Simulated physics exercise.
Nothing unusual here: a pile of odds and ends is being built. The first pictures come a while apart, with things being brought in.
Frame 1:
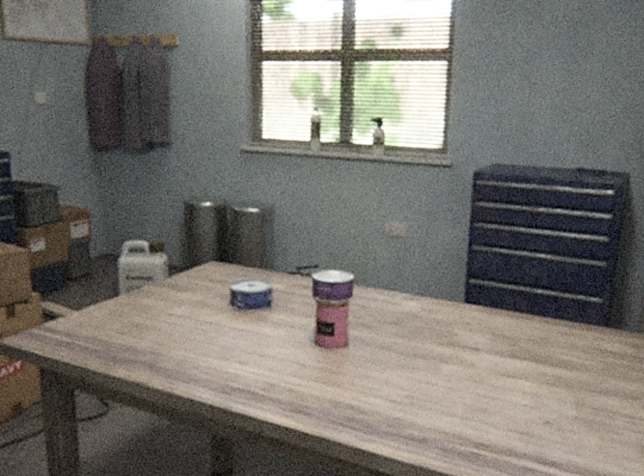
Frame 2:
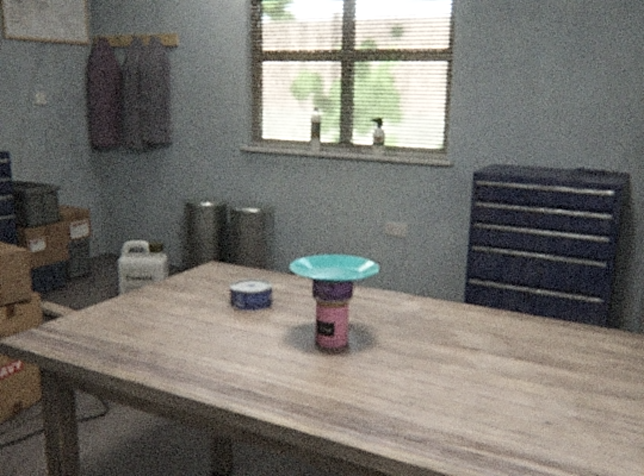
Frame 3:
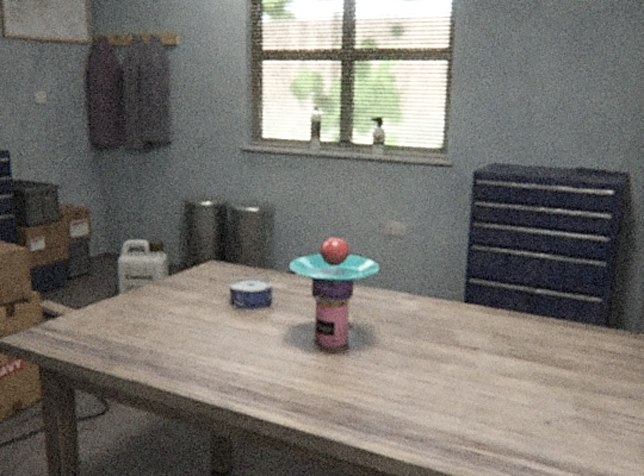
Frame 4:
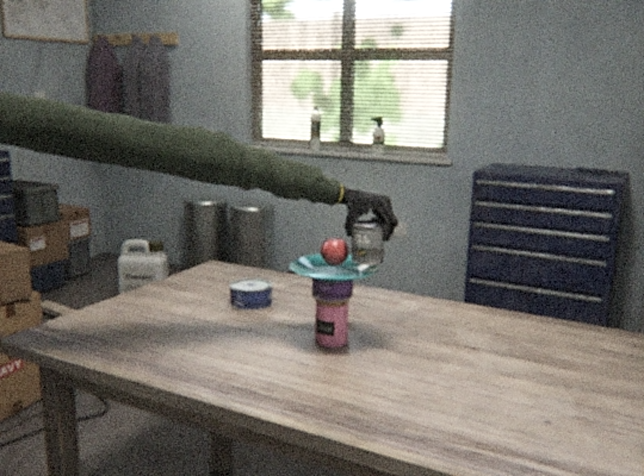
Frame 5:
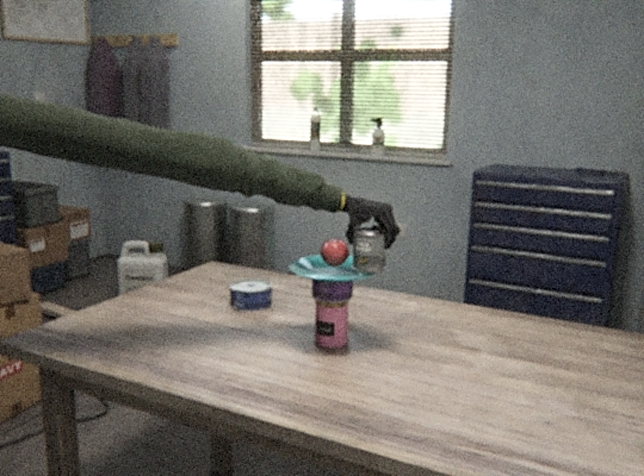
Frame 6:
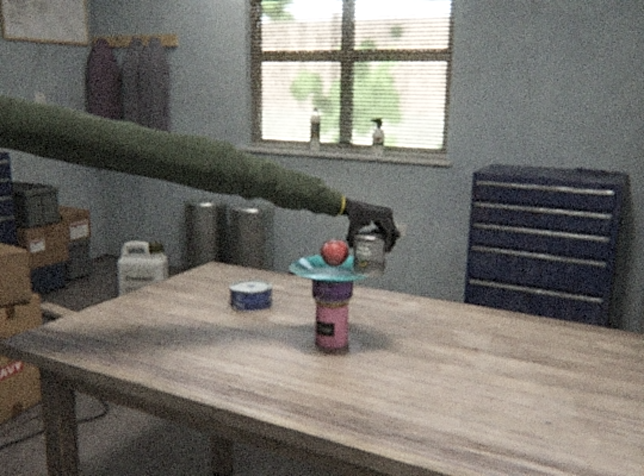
A grey-blue workroom with a bright window is seen from a fixed view, slightly above a long wooden table. A pink jar stands near the middle with a purple tub on it, a low blue tub to their left, and dark blue drawers behind at right. A turquoise dish, then a red apple appear on top, before a green-sleeved arm with a black-gloved hand reaches from the left, lowering a grey pot slightly at the dish's right side.
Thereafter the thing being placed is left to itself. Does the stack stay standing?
I expect the pile to stay intact.
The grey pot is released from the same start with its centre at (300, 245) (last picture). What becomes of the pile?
The pile then stays upright.
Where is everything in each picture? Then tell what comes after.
The last thing is not in view yet, in the first frame.
The last thing is not in view yet; pink jar (332, 319), in the second frame.
The last thing is not in view yet; blue tub (251, 294), in the third frame.
On its way; grey pot (368, 242); red apple (335, 252), in the fourth frame.
On its way; grey pot (370, 250); purple tub (332, 286), in the fifth frame.
In place under the hand; grey pot (370, 254), in the sixth frame.
Then, 0.20 s past the last view, nothing moves.
Then, 0.50 s past the last view, grey pot resting near (370, 254).
Finally, all 6 still in place. Final places as the last picture's camera would see them, grey pot near (370, 254). The pile keeps its balance.
